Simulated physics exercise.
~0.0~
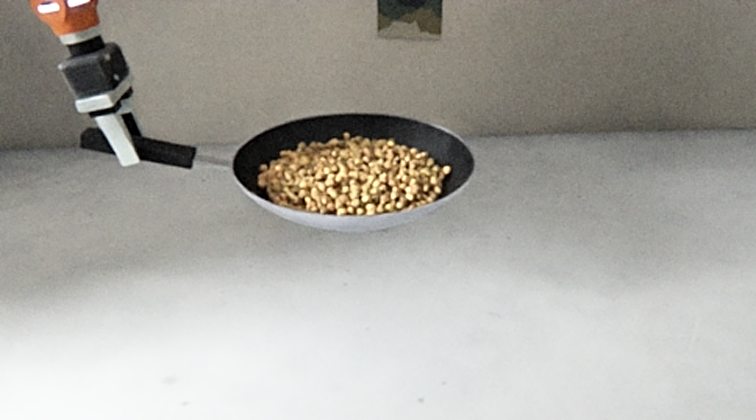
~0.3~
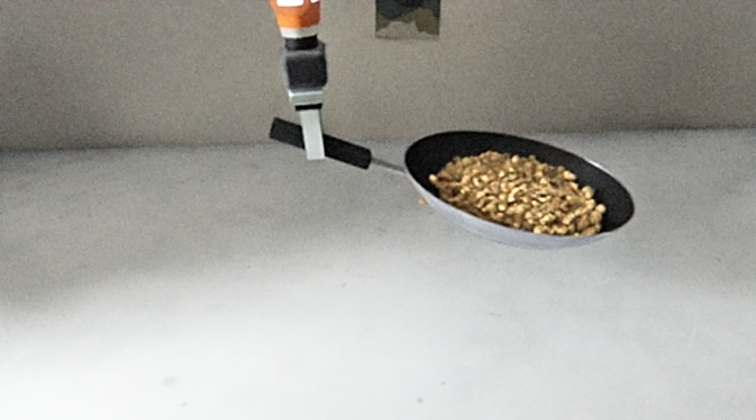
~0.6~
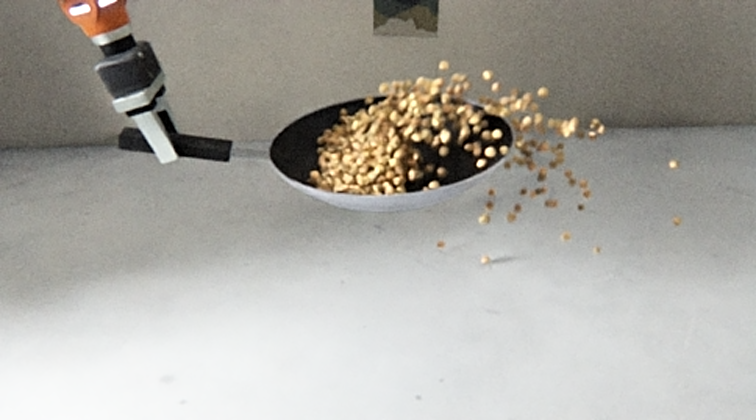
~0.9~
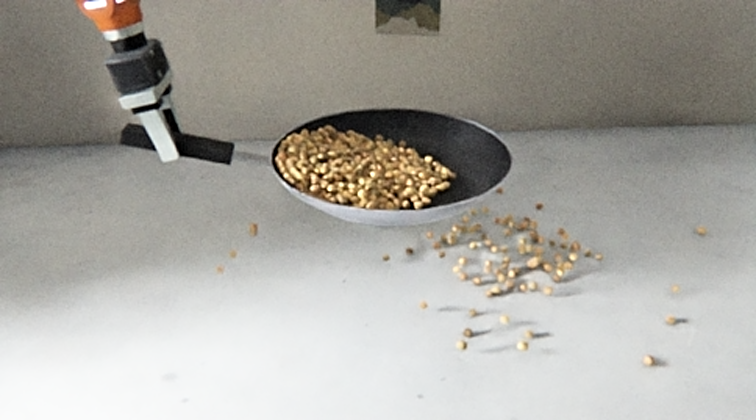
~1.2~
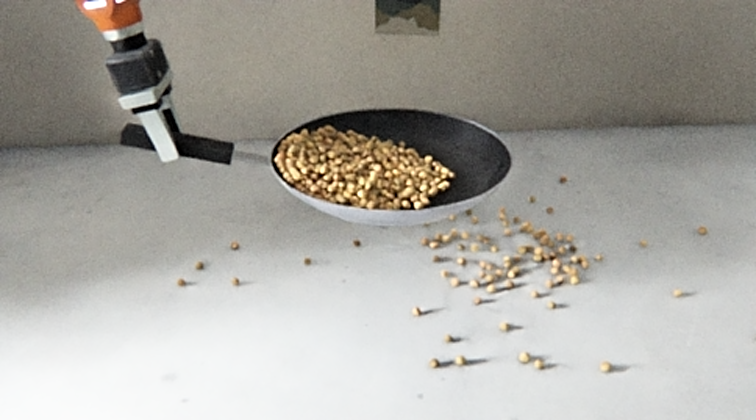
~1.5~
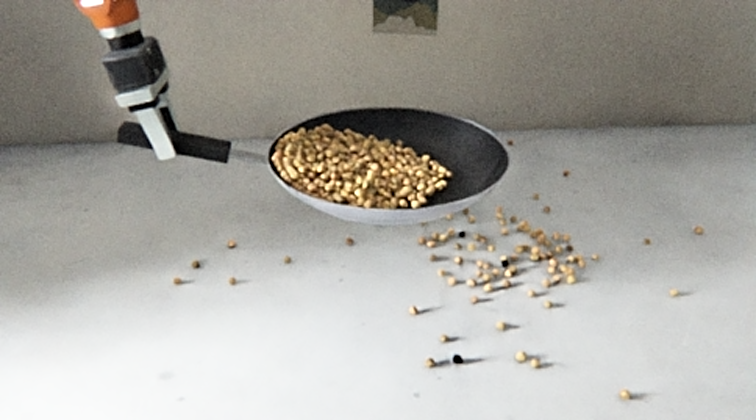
Dried chickpeas flew out over the right side of a dark frying pan when a robotic arm, having swung it to the right and tipped it, jerked it back left; some scattered across the pale table, but most stayed heaped in the now still pan.
